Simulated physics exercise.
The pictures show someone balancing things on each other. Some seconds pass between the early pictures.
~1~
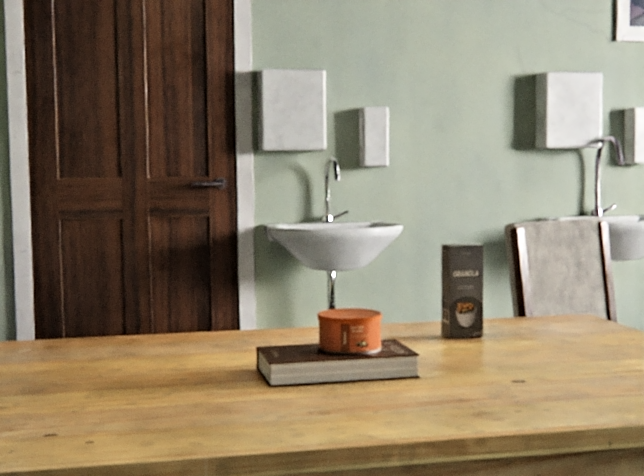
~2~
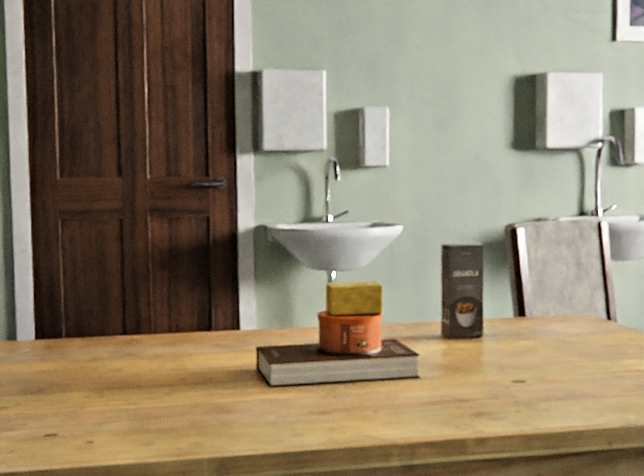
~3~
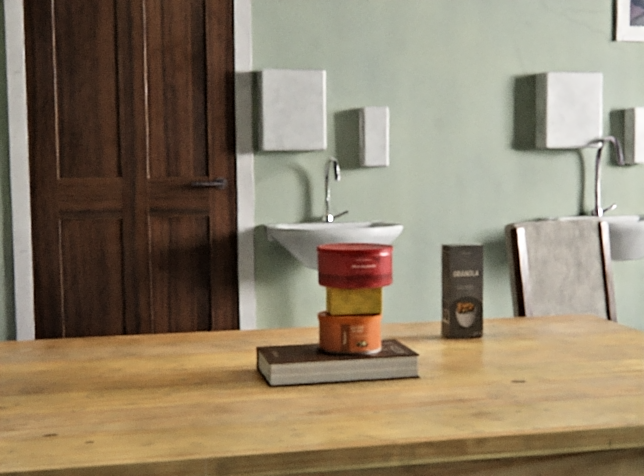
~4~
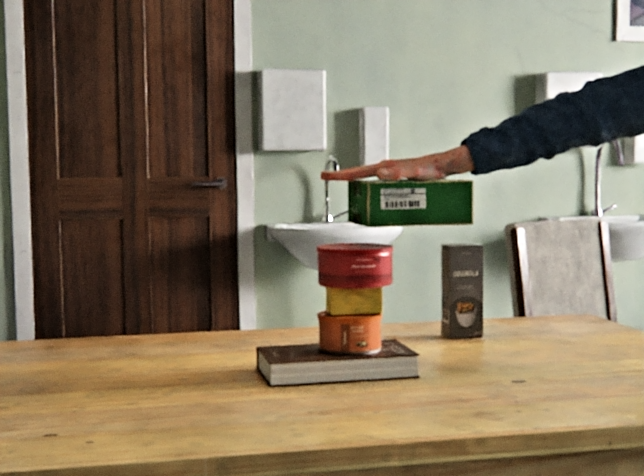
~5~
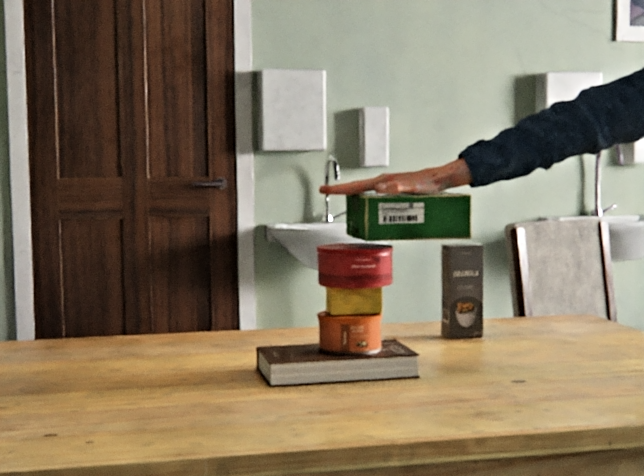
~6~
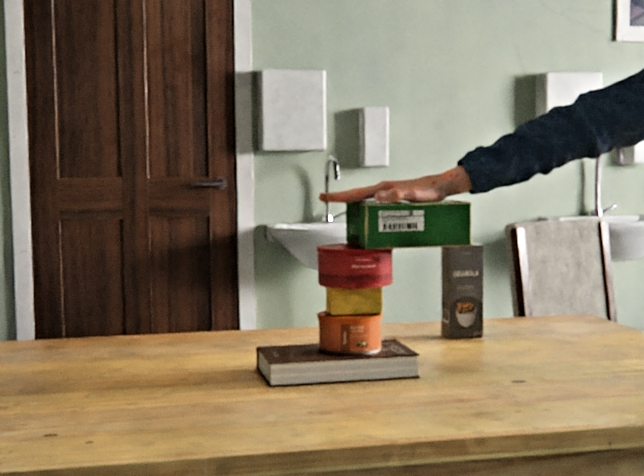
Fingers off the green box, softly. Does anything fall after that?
Here the pile loses its balance.
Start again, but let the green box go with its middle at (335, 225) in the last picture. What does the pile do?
Then it holds.
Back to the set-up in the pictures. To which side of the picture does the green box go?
To the right.
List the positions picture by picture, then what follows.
In the first picture, the last thing is not in view yet.
In the second picture, the last thing is not in view yet; grey carton (462, 290).
In the third picture, the last thing is not in view yet; brown book (336, 362).
In the fourth picture, coming down; green box (409, 202); orange tub (350, 331).
In the fifth picture, coming down; green box (407, 215); red tub (355, 265).
In the sixth picture, in place under the hand; green box (407, 223); yellow block (354, 298).
Then, 0.40 s past the last view, green box now fallen.
Then, 0.50 s past the last view, things are still on the move.
Then, 1.40 s past the last view, nothing new.
Finally, fallen, green box; the other 5 still in place. Final places as the last picture's camera would see them, green box near (503, 341). The pile comes apart.
